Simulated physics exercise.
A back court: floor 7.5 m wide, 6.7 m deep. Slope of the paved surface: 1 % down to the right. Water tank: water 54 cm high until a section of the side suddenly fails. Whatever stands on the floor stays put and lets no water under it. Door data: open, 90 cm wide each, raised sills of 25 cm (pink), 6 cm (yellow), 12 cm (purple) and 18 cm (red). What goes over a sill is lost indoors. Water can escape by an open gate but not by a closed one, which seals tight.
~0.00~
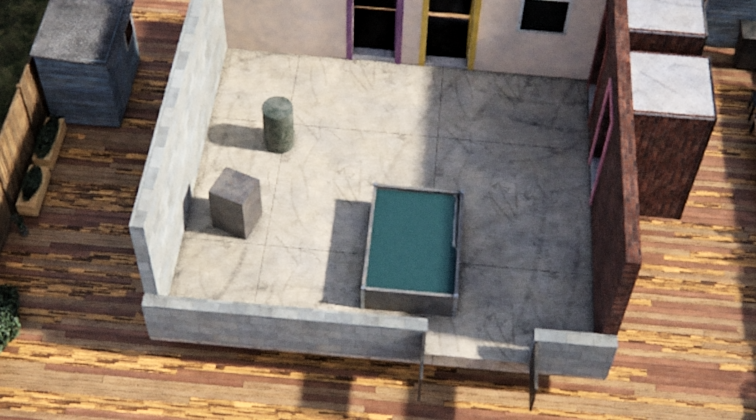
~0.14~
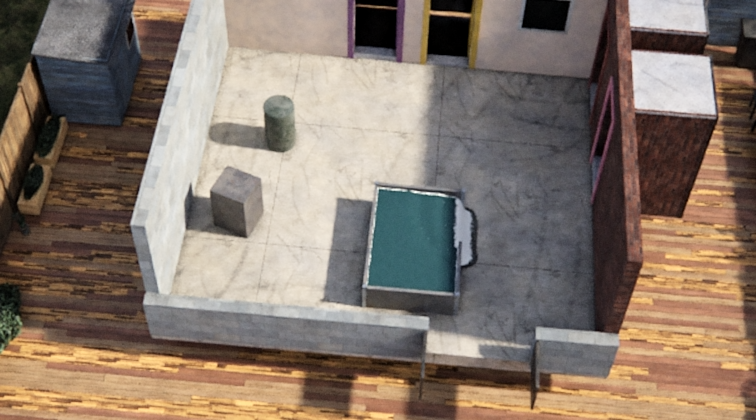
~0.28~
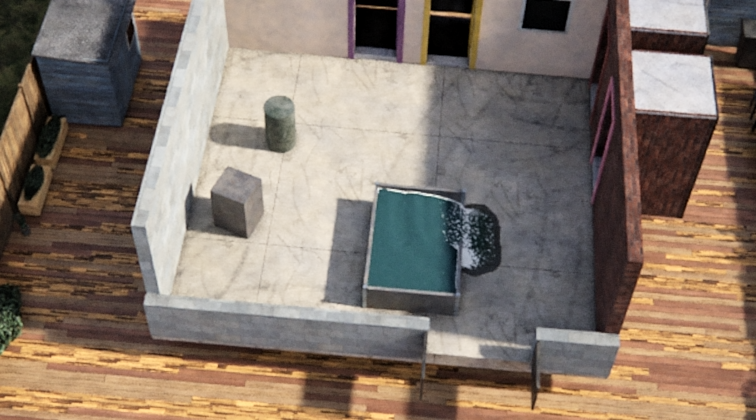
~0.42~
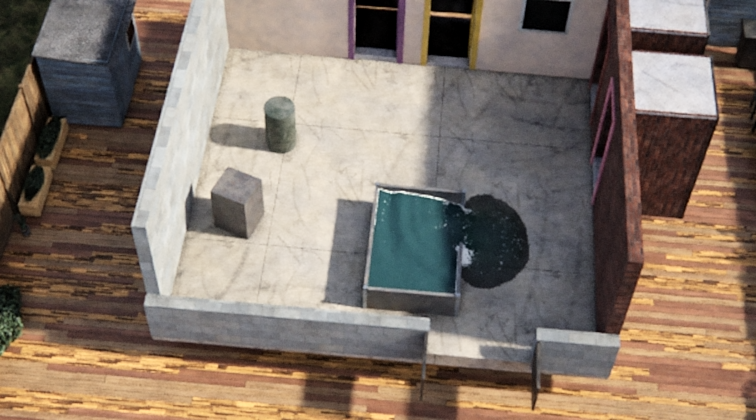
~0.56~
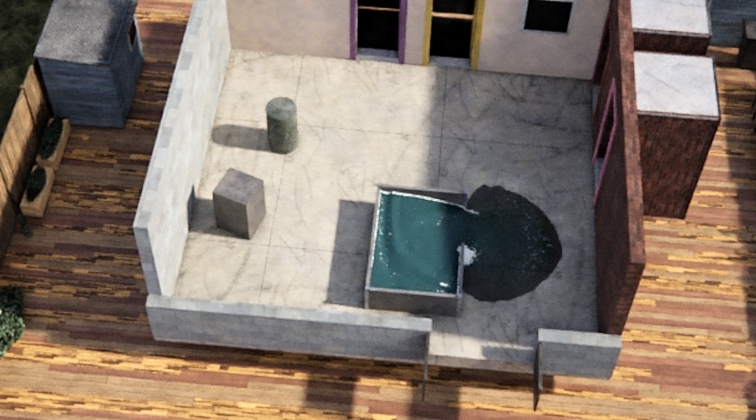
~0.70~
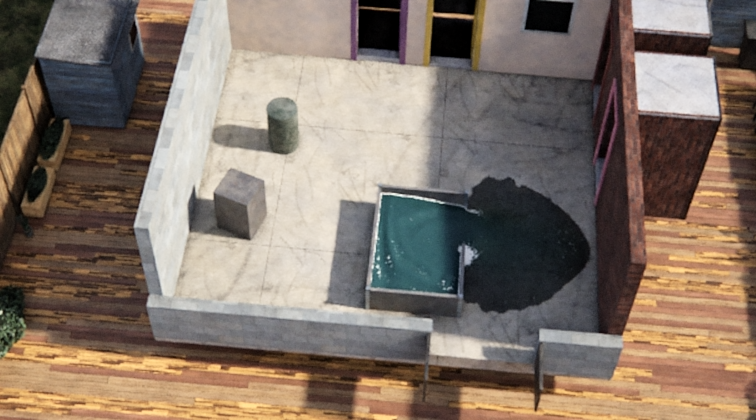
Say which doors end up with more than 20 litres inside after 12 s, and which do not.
Pink door not more than 20 litres inside, yellow door not more than 20 litres inside, purple door not more than 20 litres inside, red door not more than 20 litres inside.
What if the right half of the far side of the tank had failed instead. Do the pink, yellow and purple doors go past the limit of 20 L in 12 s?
Door pink stays within, door yellow goes beyond, door purple stays within.
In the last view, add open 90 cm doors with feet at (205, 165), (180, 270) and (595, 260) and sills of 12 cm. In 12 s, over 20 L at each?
The first one doesn't reach it, the second one doesn't reach it, and the third one exceeds it.
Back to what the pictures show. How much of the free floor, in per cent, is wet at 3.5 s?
Roughly 30 percent.
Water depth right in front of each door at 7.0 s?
Pink 10 cm, yellow 5 cm, purple 3 cm, red 12 cm.
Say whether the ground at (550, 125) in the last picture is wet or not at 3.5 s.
Soaked.
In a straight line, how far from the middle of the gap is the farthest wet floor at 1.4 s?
3.0 m.
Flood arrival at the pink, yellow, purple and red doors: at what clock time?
Pink = 1.3 s, yellow = 3.6 s, purple = 4.5 s, red = 2.0 s.
After 1.4 s water covers 15 % of the floor and is deepest (28 cm) near (473, 230); pink door 12 cm at the sill, 0 L in, yellow door not reached, purple door not reached, red door not reached.
After 2.2 s water covers 20 % of the floor and is deepest (28 cm) near (579, 247); pink door 21 cm at the sill, 0 L in, yellow door not reached, purple door not reached, red door 4 cm at the sill, 0 L in.
After 3.5 s water covers 30 % of the floor and is deepest (24 cm) near (585, 80); pink door 15 cm at the sill, 0 L in, yellow door not reached, purple door not reached, red door 8 cm at the sill, 0 L in.
After 7.0 s water covers 60 % of the floor and is deepest (12 cm) near (589, 233); pink door 10 cm at the sill, 0 L in, yellow door 5 cm at the sill, 0 L in, purple door 3 cm at the sill, 0 L in, red door 12 cm at the sill, 1 L in.
After 12.0 s water covers 90 % of the floor and is deepest (8 cm) near (586, 112); pink door 7 cm at the sill, 0 L in, yellow door 4 cm at the sill, 0 L in, purple door 3 cm at the sill, 0 L in, red door 8 cm at the sill, 1 L in.
